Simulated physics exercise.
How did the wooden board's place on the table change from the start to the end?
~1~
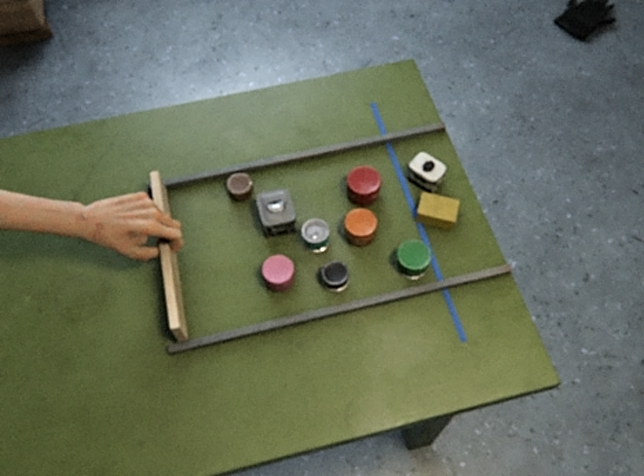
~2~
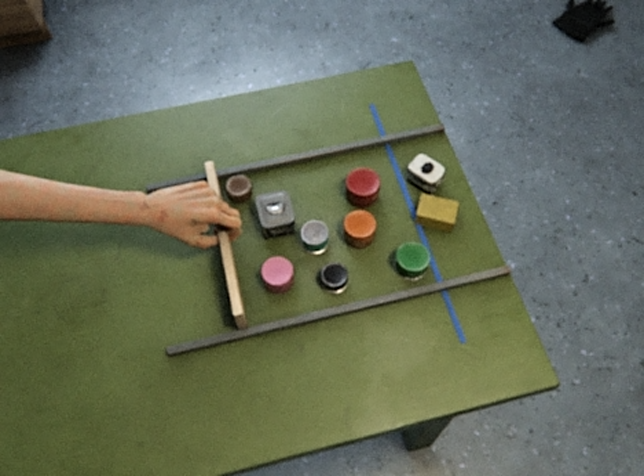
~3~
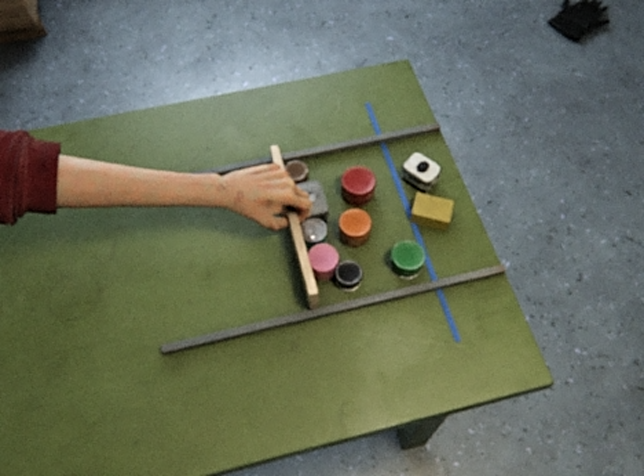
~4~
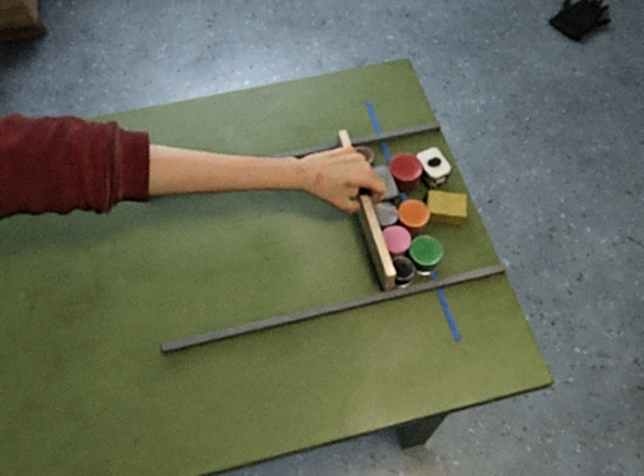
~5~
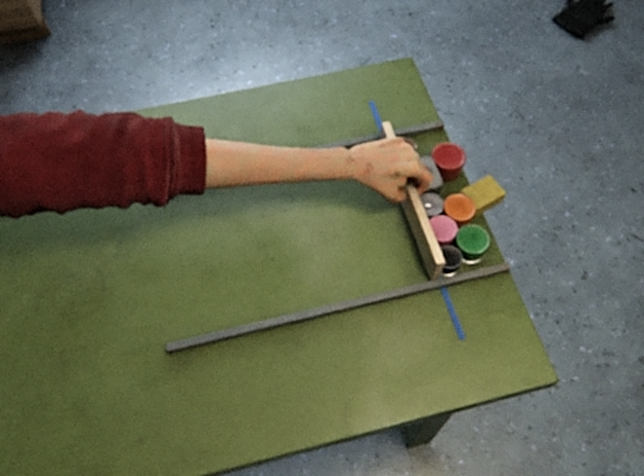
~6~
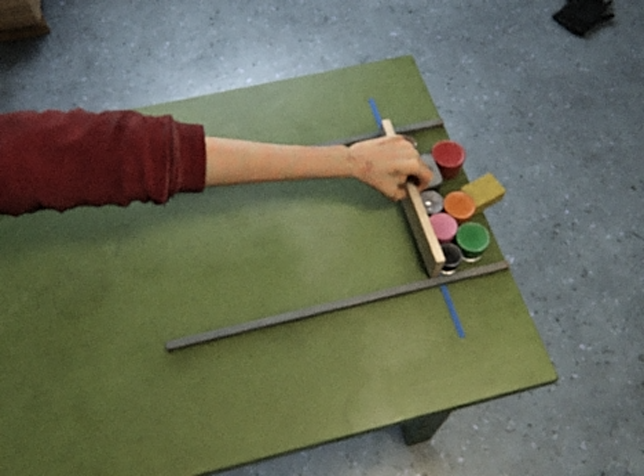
At the start the board stood near the left ends of the rails, well short of the blue strip. By the end it was close to their right ends, up at the strip, with the small things bunched against it.
